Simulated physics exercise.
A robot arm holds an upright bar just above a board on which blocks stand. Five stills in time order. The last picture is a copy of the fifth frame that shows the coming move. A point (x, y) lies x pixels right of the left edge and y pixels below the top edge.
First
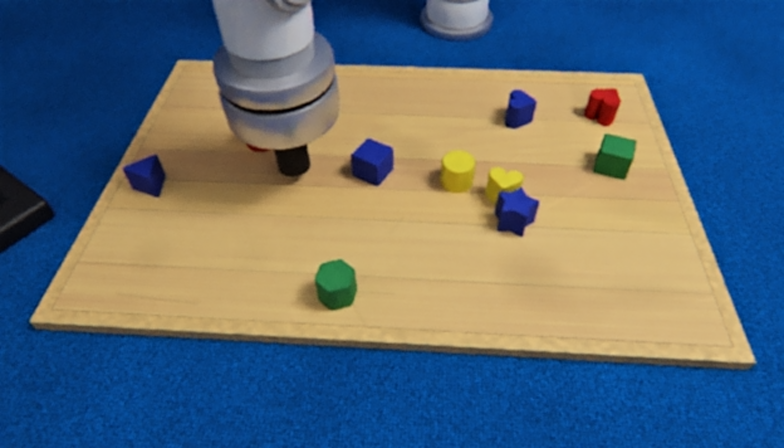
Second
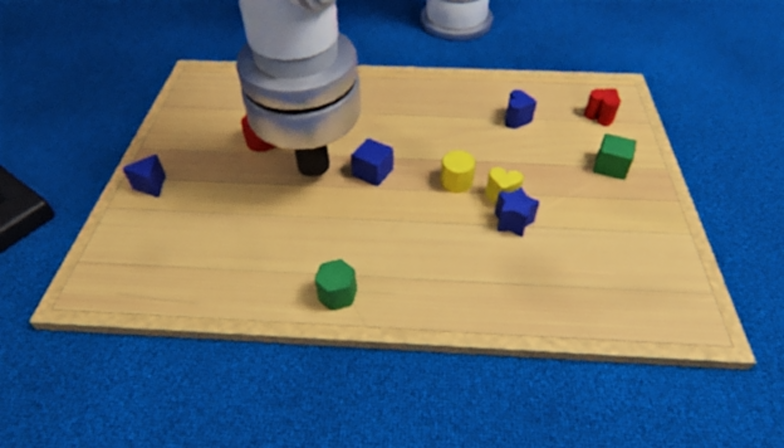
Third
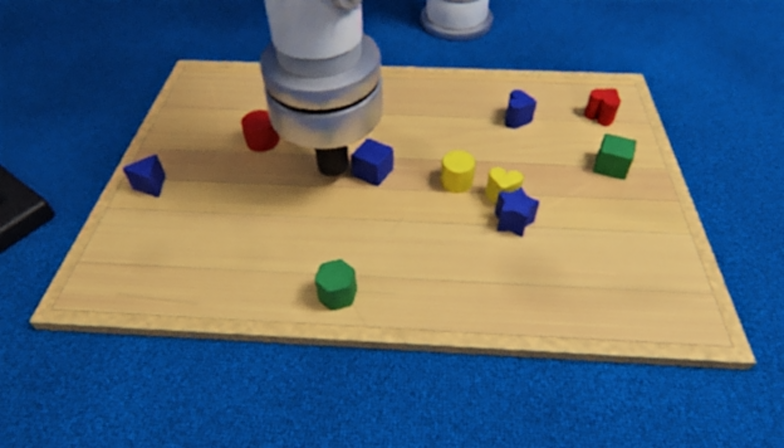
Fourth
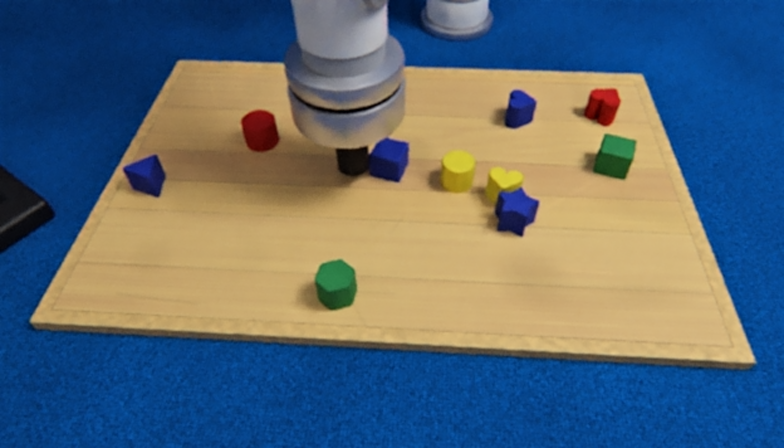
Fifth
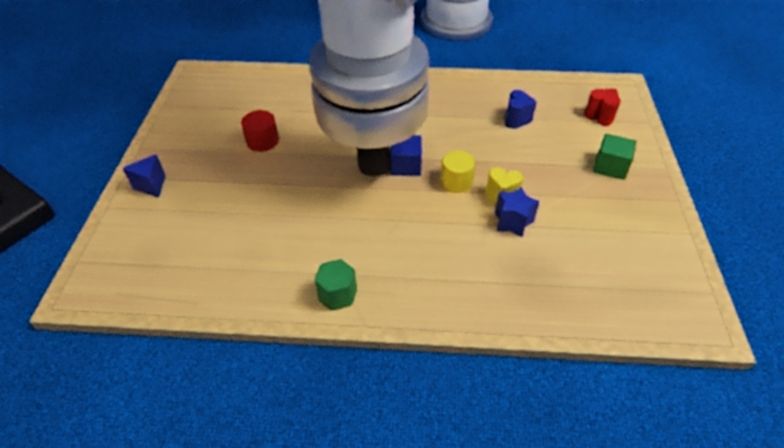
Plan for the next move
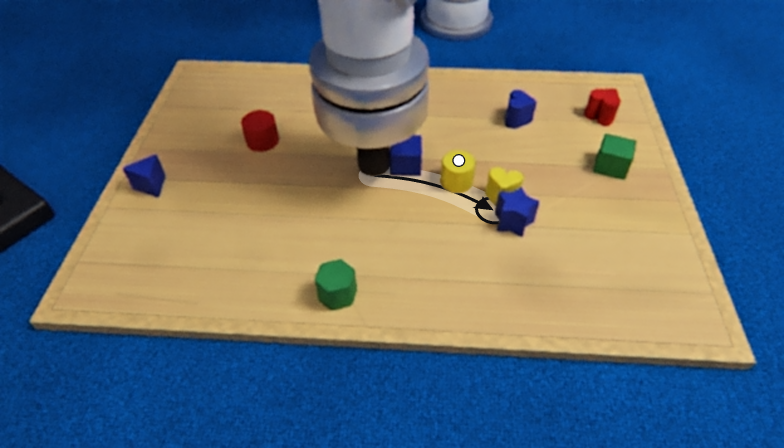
Robot arm sliding its black-tipped bar rightward across a wooden board, then nudging a blue block a short way right.
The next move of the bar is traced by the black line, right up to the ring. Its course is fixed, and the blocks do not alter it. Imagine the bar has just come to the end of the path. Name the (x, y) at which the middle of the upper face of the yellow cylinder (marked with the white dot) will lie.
At the end it should sit near (499, 162).
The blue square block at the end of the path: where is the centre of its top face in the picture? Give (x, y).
It is at (430, 139).
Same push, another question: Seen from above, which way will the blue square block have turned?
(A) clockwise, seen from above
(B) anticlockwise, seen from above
B - anticlockwise, seen from above.
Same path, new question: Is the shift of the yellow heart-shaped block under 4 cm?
Final answer: Yes.
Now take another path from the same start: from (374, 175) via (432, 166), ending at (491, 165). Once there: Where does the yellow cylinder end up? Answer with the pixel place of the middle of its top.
It comes to (477, 166).
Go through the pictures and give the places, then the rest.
In the first picture, tip of the bar at (295, 166), middles of tops, blue square block at (372, 151), yellow cylinder at (459, 161), yellow heart-shaped block at (506, 176), blue star block at (518, 201).
In the second picture, bar at (314, 166), nothing pushed.
In the third picture, bar at (334, 166), nothing pushed.
In the fourth picture, bar at (354, 165), blue square block at (389, 148).
In the fifth picture, bar at (374, 165), blue square block at (406, 144), yellow cylinder at (459, 161), yellow heart-shaped block at (506, 176), blue star block at (518, 201).
The line goes from (374, 175) over (416, 181) and (455, 192) to (493, 210); the dot is on the yellow cylinder.
What follows on the original path. One third of the way, bar at (417, 171); blue square block at (429, 140), turned 70° anticlockwise.
Two thirds of the way, bar at (457, 182); blue square block at (430, 139), turned 75° anticlockwise; yellow cylinder at (488, 162); yellow heart-shaped block at (516, 177), turned 30° clockwise.
At the end, bar at (495, 200); blue square block at (430, 139), turned 75° anticlockwise; yellow cylinder at (499, 162); yellow heart-shaped block at (524, 176), turned 70° clockwise; blue star block at (531, 208).
